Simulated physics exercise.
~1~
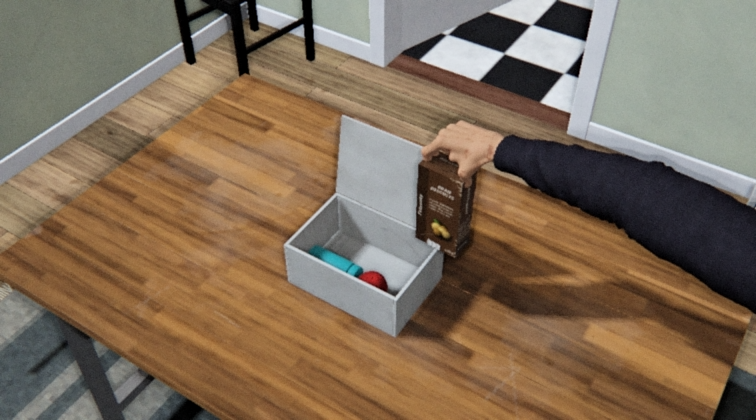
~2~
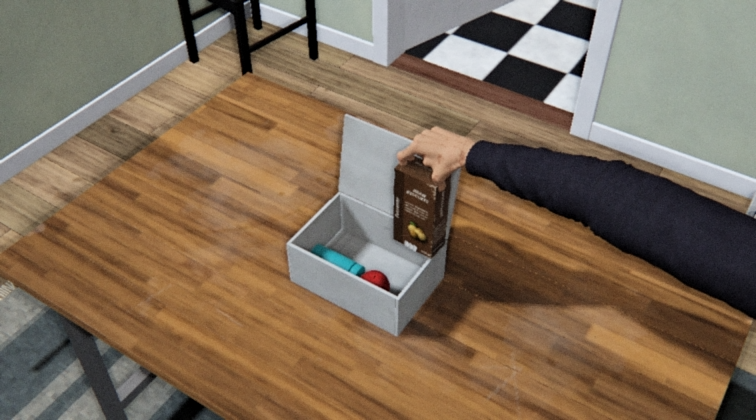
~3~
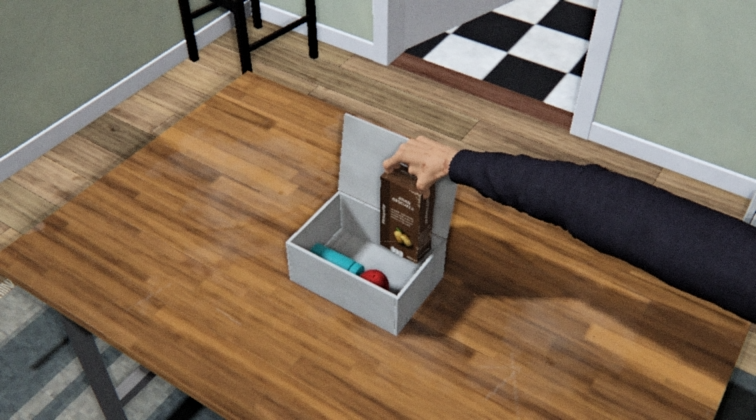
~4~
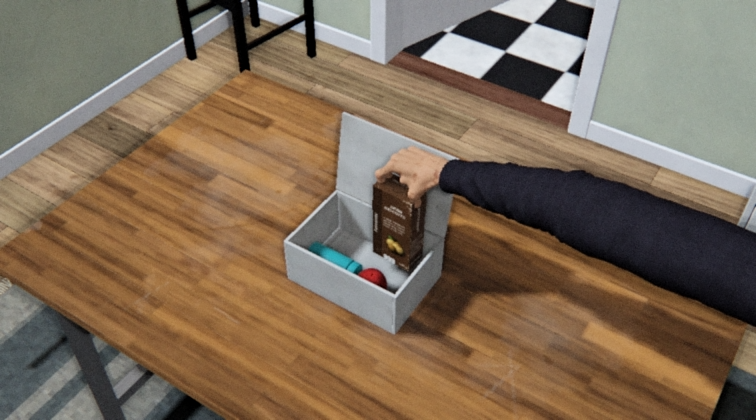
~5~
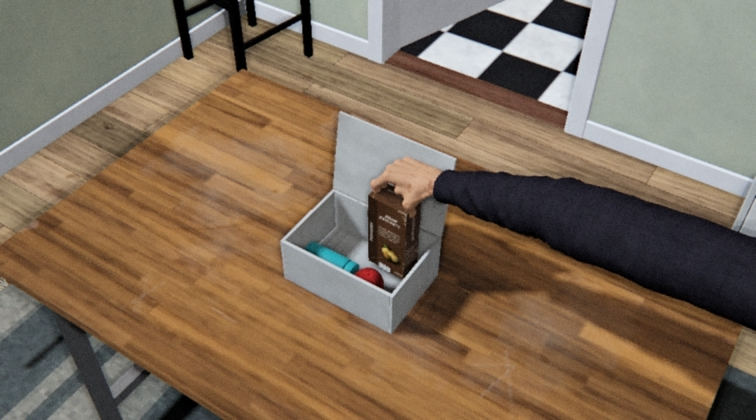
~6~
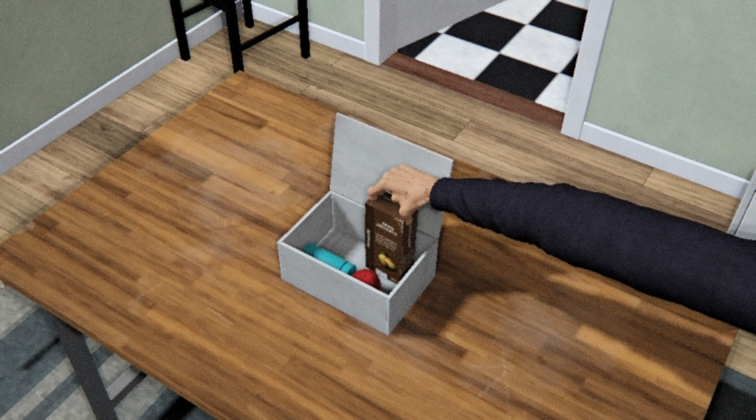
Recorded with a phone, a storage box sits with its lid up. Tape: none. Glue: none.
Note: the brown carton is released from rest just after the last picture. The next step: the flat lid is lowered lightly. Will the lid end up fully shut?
No.
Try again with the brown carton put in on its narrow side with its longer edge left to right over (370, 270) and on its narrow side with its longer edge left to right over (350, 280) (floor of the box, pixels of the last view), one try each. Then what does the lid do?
Trial 1: Lid lowered. Trial 2: Lid lowered.
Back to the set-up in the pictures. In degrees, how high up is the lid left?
Some 18 degrees above the rim, more or less.
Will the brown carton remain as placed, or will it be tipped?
It ends up leaning.
Then, 1.20 s past the last view, lid starting down.
Then, 1.90 s past the last view, lid 53° above the rim; brown carton rocked 15° from its first pose near (383, 245).
Then, 2.10 s past the last view, lid 36° above the rim; brown carton rocked 33° from its first pose near (375, 256).
Then, 3.00 s past the last view, lid 18° above the rim; brown carton rocked 53° from its first pose near (375, 261).
Finally, lid 18° above the rim; down or leaning hard in the box, brown carton; the other 2 still in place. Final places as the last picture's camera would see them, brown carton near (375, 261).
